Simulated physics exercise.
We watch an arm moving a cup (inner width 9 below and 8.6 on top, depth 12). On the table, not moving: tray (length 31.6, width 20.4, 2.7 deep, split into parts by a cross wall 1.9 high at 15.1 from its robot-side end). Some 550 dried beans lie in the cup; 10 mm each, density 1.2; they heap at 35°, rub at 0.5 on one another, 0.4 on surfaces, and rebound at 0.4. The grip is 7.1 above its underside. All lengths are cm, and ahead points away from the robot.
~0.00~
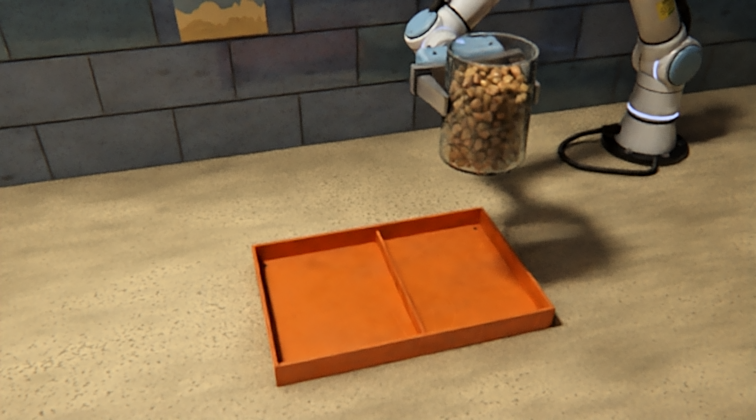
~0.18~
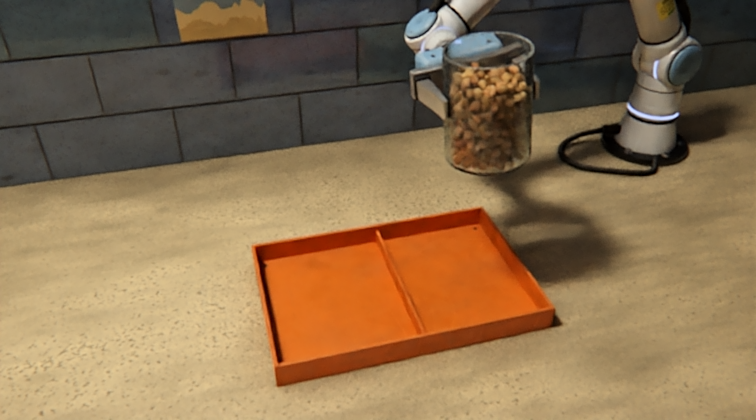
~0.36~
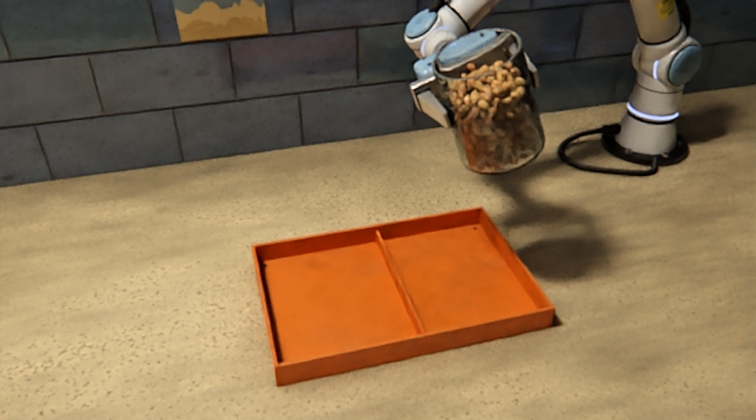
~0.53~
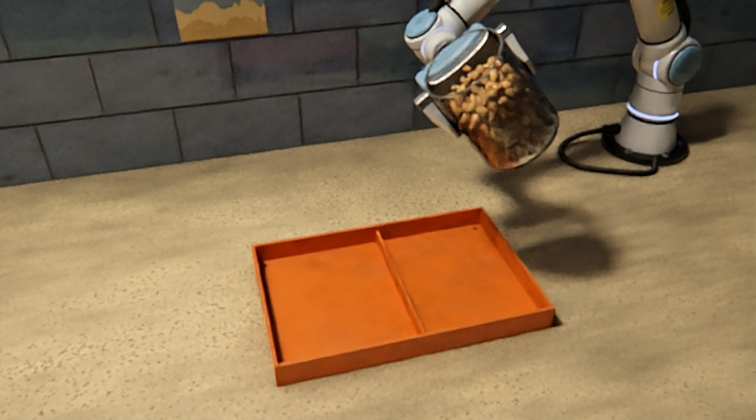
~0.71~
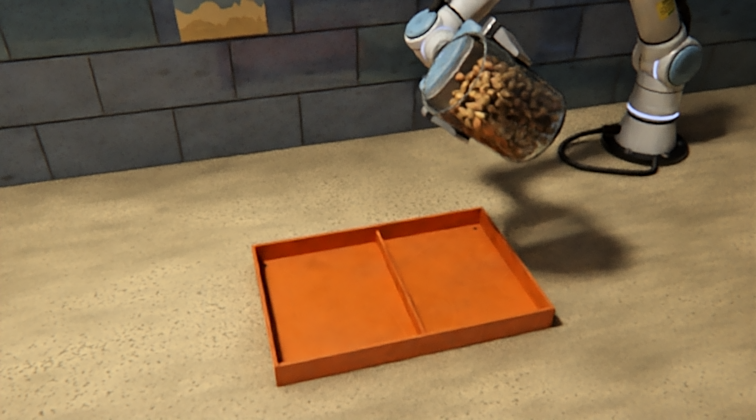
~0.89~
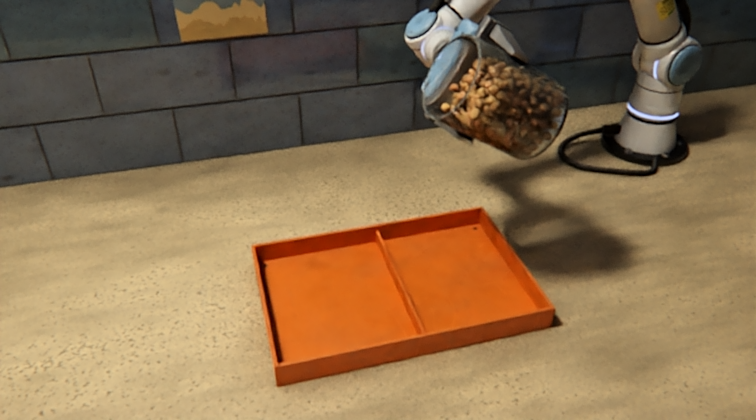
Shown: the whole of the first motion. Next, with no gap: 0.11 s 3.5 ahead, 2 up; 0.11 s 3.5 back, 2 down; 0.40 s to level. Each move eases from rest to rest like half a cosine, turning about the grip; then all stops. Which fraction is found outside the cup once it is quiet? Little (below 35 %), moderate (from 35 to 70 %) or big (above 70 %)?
A little share, below 35 %, ends outside the cup.
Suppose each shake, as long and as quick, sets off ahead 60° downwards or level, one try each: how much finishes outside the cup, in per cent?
Some 0 and 5 per cent.
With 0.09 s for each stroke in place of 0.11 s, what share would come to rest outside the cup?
It would be near 20 per cent.
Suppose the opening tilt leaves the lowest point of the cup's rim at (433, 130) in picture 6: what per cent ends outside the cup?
Some 35 per cent.
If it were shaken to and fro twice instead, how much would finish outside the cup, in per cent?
It would be near 20 per cent.
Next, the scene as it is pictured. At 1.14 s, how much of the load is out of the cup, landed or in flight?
About 10 per cent by then.
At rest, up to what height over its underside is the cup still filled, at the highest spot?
Roughly 11.0 cm.
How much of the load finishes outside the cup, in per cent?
About 10 per cent.
By 1.14 s, tilted 58° forward, highest piece 28 above the table; 500 in the cup, 47 in flight or on a rim.
By 1.39 s, tilted 13° forward, highest piece 30 above the table; 487 in the cup, 57 in the far-side part, 2 in the robot-side part, 1 in flight or on a rim.
By 1.71 s, level, highest piece 30 above the table; 487 in the cup, 57 in the far-side part, 3 in the robot-side part.
By 2.76 s, level, highest piece 30 above the table; 487 in the cup, 57 in the far-side part, 3 in the robot-side part.
Final count, 487 in the cup, 57 in the far-side part, 3 in the robot-side part. That is 11 % outside the cup.
